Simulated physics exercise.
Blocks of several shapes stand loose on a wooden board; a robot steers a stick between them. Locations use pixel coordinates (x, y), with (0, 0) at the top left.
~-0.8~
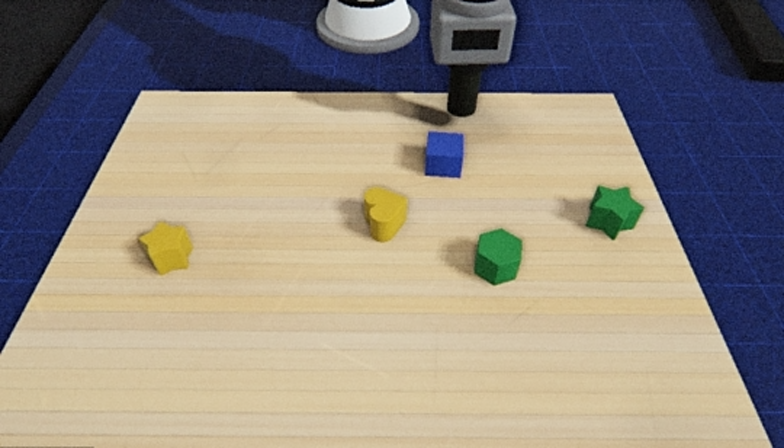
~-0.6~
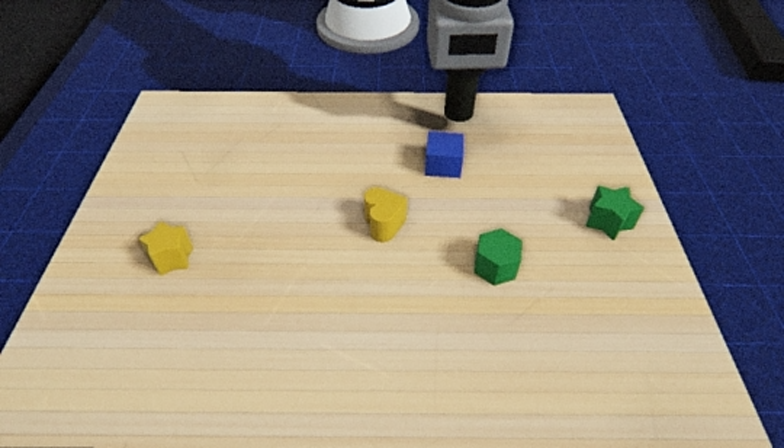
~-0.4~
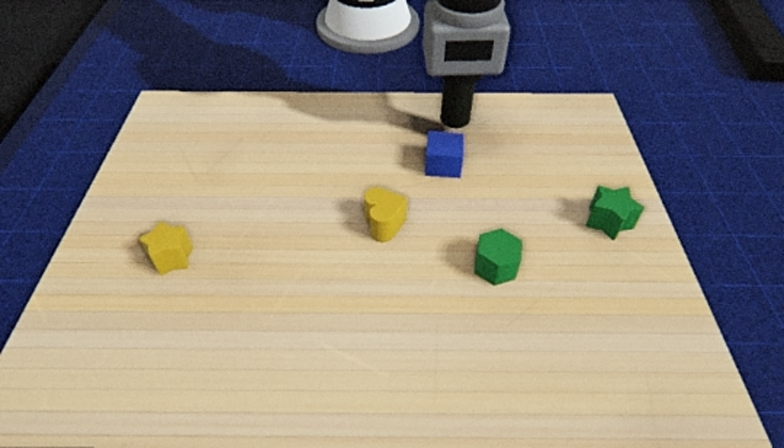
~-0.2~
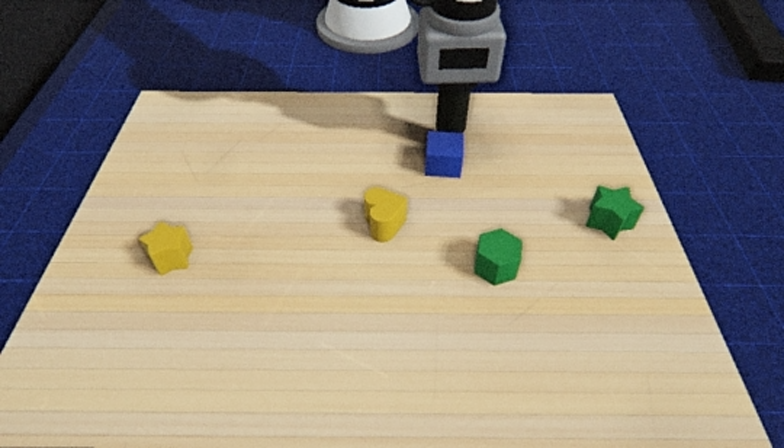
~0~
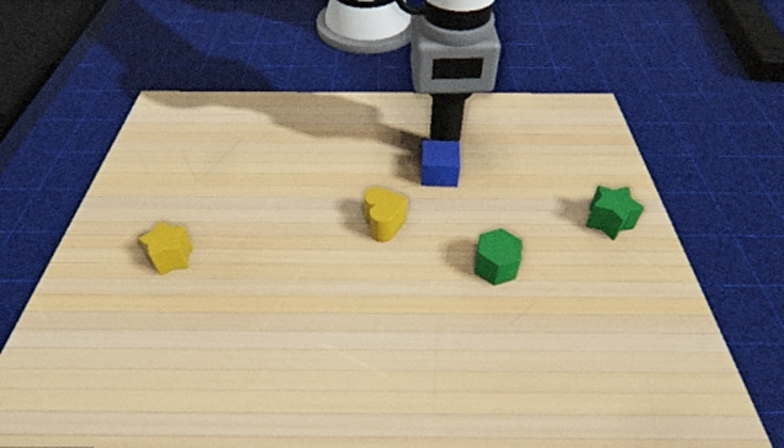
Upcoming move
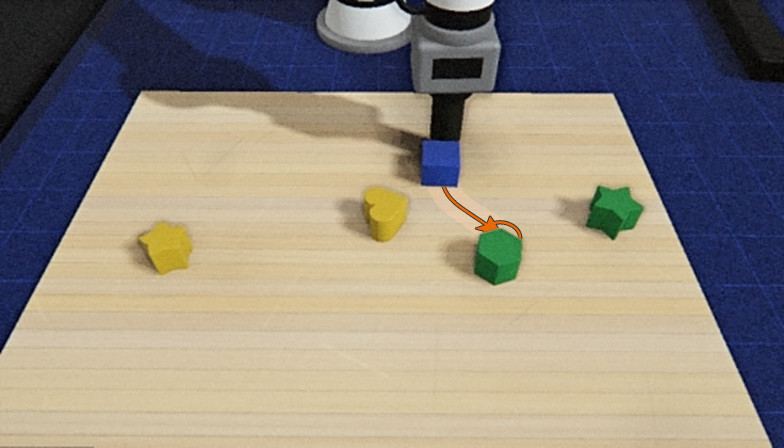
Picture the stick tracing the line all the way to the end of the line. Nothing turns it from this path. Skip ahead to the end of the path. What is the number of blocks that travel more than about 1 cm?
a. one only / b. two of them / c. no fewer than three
Choice a: One only.
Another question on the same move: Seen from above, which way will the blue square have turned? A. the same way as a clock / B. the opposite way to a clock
I choose A.
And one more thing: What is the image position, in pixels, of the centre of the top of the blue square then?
I'd place it at (435, 203), taking the centre of its top.
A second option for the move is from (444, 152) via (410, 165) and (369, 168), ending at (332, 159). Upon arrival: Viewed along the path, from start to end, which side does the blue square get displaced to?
The shift is to the left of that direction.
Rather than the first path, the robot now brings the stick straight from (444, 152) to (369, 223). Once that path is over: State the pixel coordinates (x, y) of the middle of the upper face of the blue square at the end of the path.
I expect it at (428, 191).
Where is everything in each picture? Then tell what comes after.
The first frame shows tip of the stick at (461, 109), middles of tops, blue square at (445, 143), green hexagonal block at (500, 246).
The second frame shows stick at (459, 113), nothing pushed.
The third frame shows stick at (455, 120), nothing pushed.
The fourth frame shows stick at (451, 127), nothing pushed.
The fifth frame shows stick at (445, 137), blue square at (441, 153), green hexagonal block at (500, 246).
The line goes from (444, 152) over (443, 181) and (465, 210) to (502, 235).
What follows on the original path. One third of the way, stick at (444, 167); blue square at (434, 184), turned 20° clockwise.
Two thirds of the way, stick at (468, 195); blue square at (435, 203), turned 50° clockwise.
At the end, stick at (506, 220); blue square at (435, 203), turned 50° clockwise; green hexagonal block unmoved.
